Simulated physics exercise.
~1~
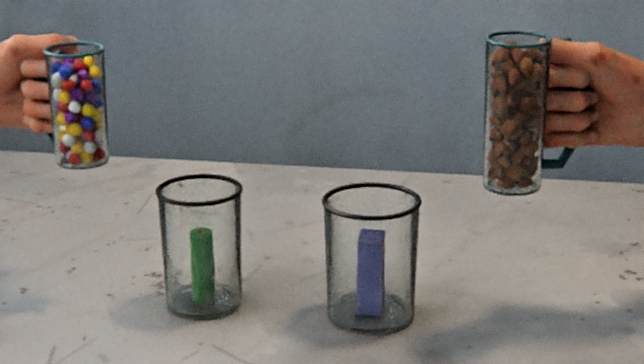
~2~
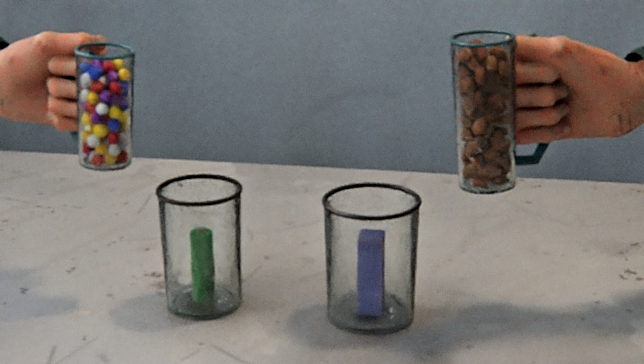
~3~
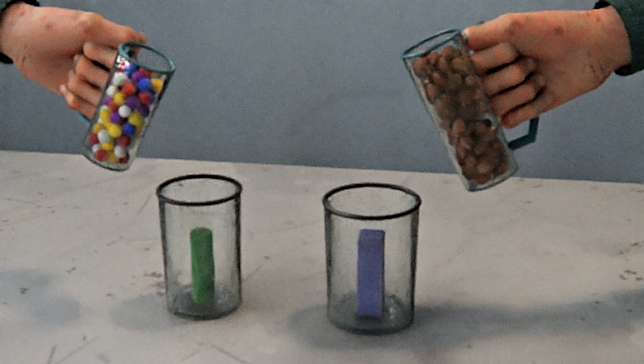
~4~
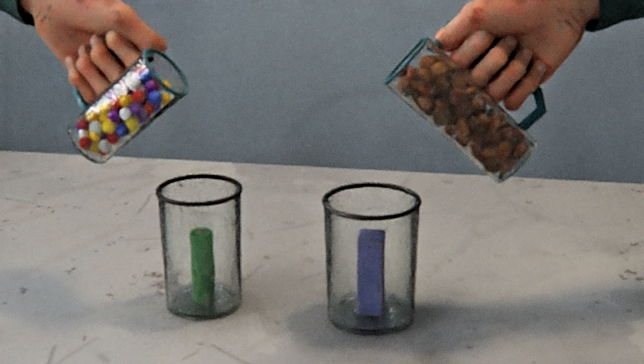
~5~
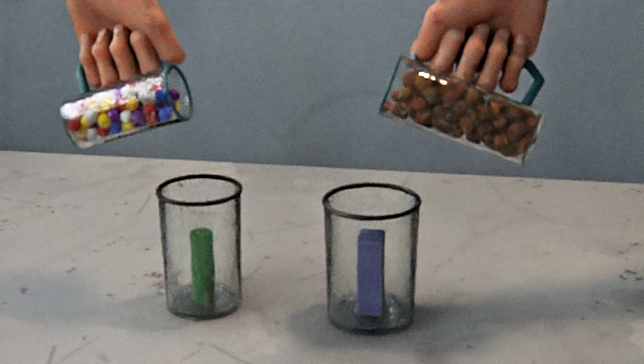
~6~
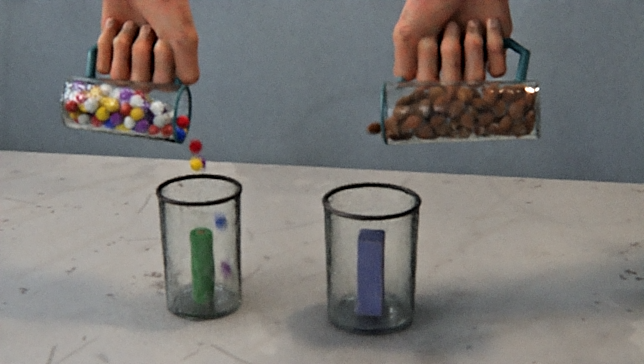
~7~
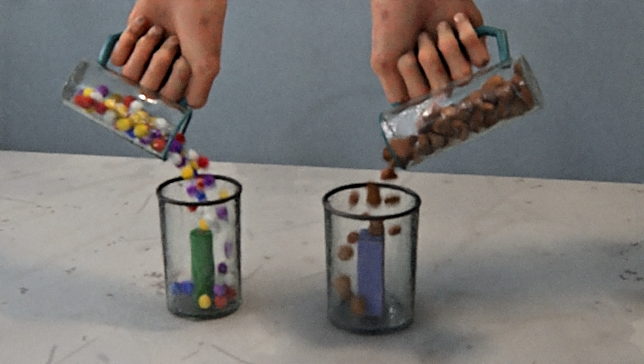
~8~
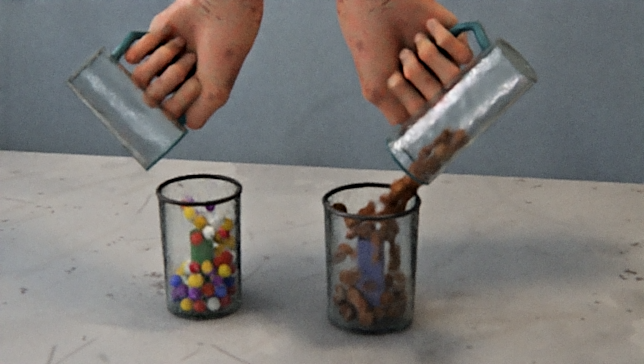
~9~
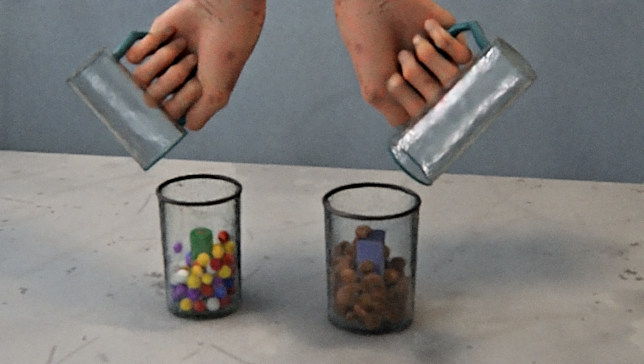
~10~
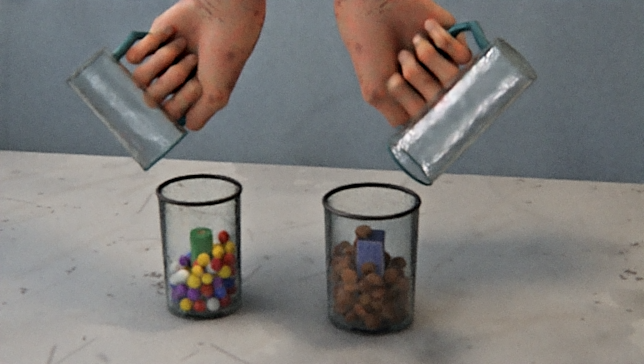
In the video, two hands tip cups over two clear glasses, pouring colourful beads around a green block on the left and brown nut-like pieces around a blue block on the right, until both cups are empty and each block's top still shows above its pile.
